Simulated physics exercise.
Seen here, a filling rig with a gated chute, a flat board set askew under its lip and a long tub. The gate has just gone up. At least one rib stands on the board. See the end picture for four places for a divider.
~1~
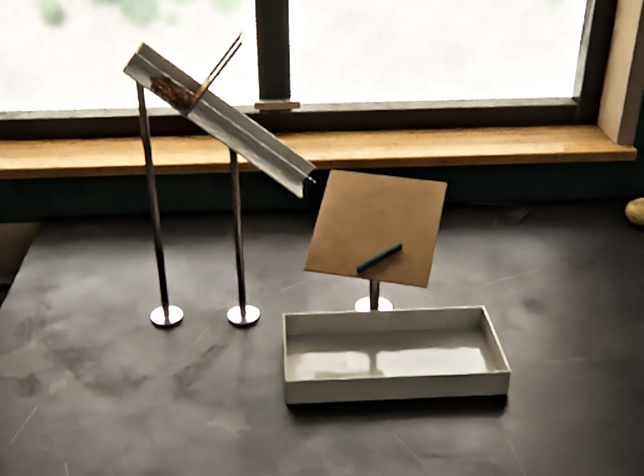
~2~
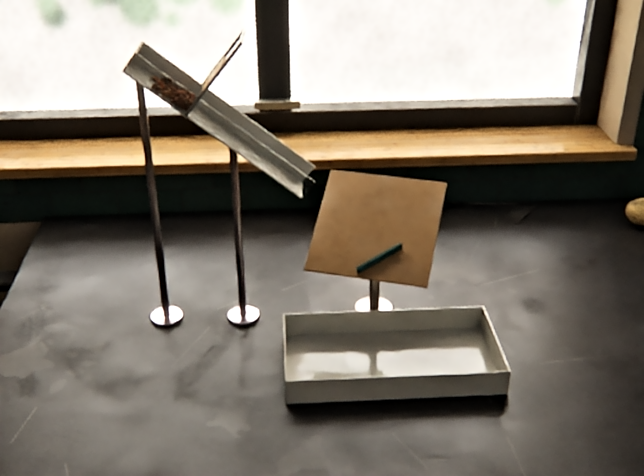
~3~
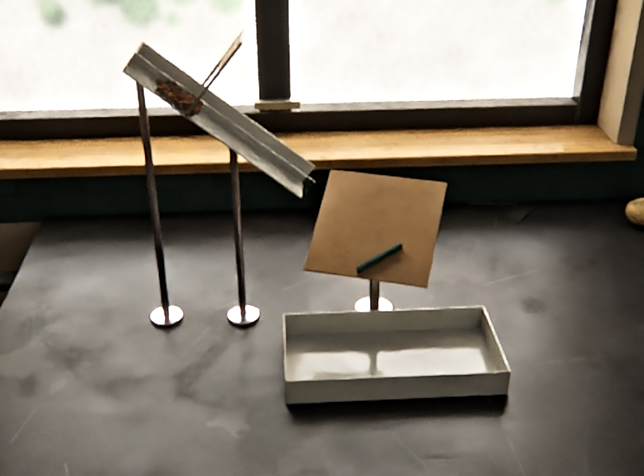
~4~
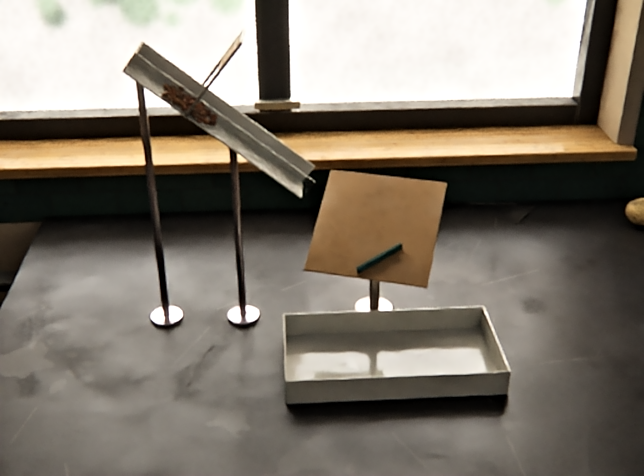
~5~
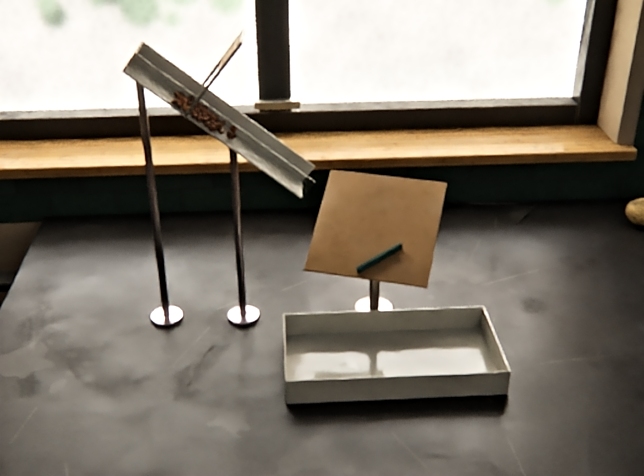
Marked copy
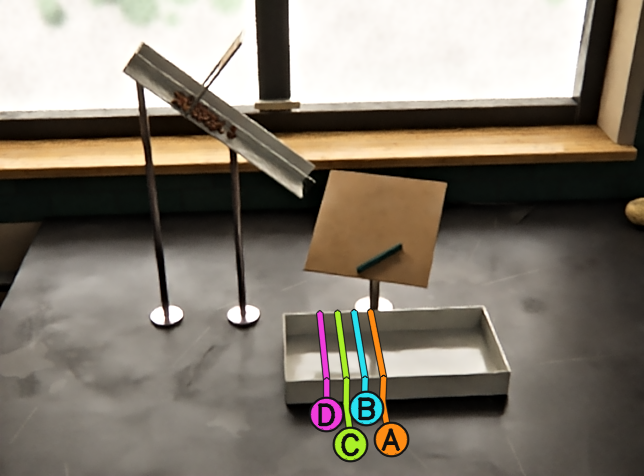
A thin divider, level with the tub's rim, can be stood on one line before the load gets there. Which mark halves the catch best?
Best: C.
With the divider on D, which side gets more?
More lands on the right.
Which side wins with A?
More lands on the left.
On the marked copy, line A crosses the front rim at (383, 377); line B crosses the front rim at (364, 377); line C crosses the front rim at (346, 378); line D crosses the front rim at (326, 379).
Choosing A, of what is caught, nearly all on the left of the divider, a small part on the right.
Choosing B, of what is caught, nearly all on the left of the divider, a small part on the right.
Choosing C, of what is caught, about two thirds on the left of the divider, about a third on the right.
Choosing D, of what is caught, a small part on the left of the divider, most on the right.
